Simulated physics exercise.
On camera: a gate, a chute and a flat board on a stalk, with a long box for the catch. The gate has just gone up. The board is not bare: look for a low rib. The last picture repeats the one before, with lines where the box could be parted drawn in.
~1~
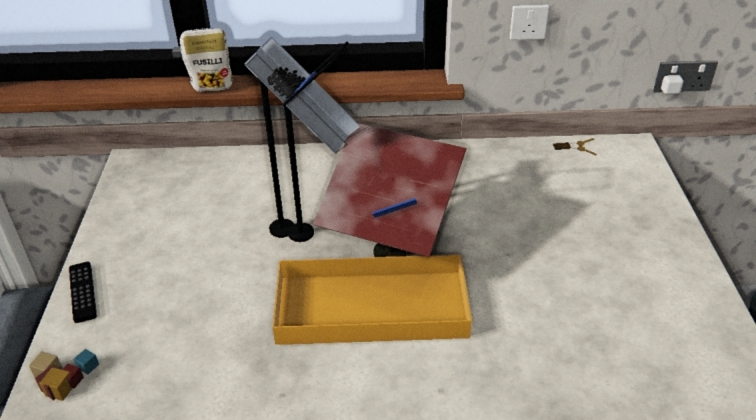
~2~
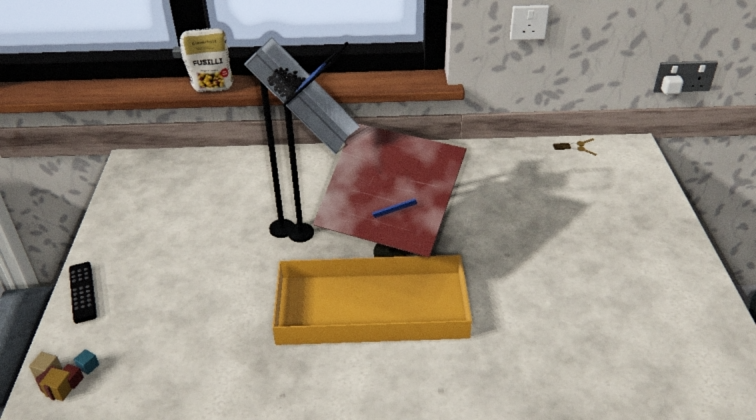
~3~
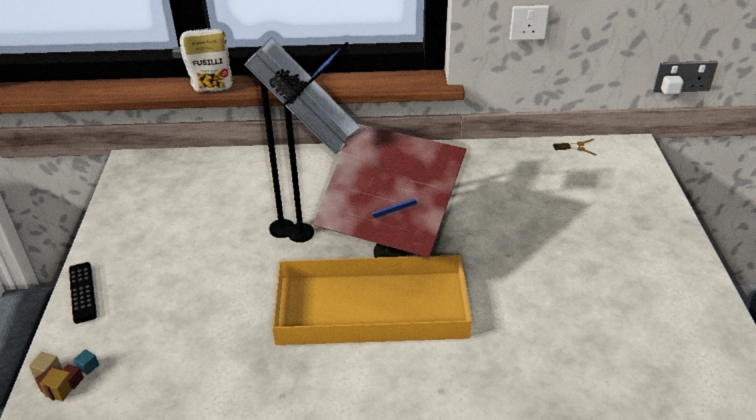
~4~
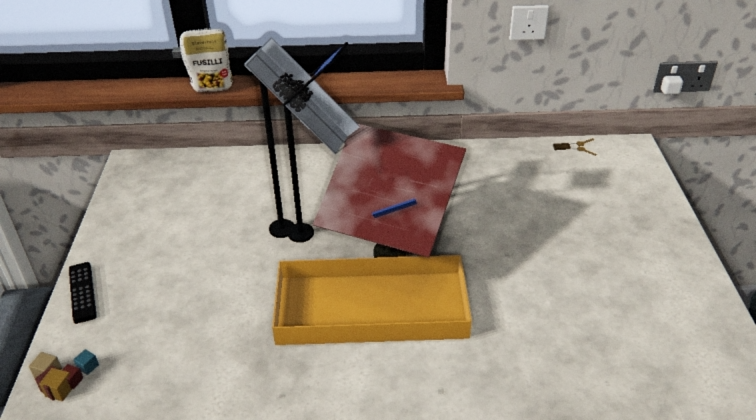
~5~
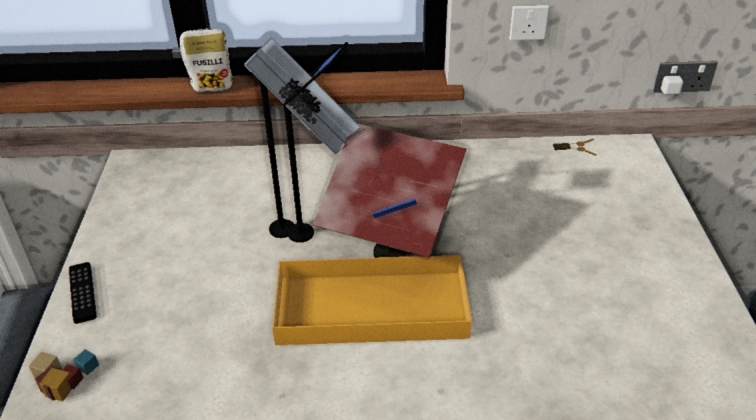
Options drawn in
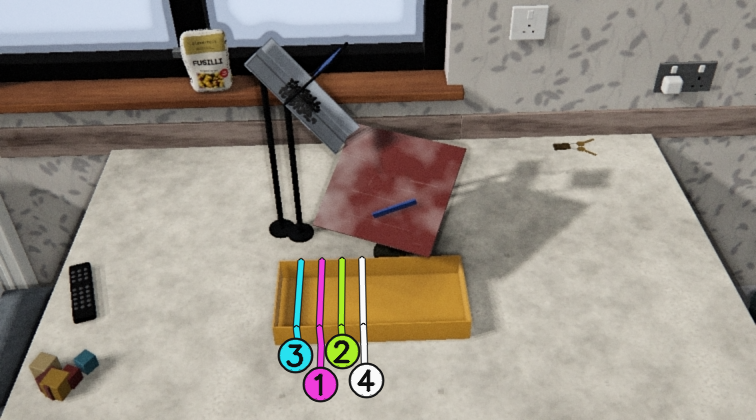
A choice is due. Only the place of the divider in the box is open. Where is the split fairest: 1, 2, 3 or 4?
2.
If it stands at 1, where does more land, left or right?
More lands on the right.
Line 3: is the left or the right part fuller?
More lands on the right.
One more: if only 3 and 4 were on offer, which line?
That is line 4.
On the marked copy, line 1 crosses the front rim at (319, 326); line 2 crosses the front rim at (341, 325); line 3 crosses the front rim at (296, 327); line 4 crosses the front rim at (363, 325).
With 1, of what is caught, about a tenth on the left of the divider, almost all on the right.
With 2, of what is caught, roughly a third on the left of the divider, roughly two thirds on the right.
With 3, of what is caught, not one piece on the left of the divider, every piece on the right.
With 4, of what is caught, the larger part on the left of the divider, roughly a quarter on the right.
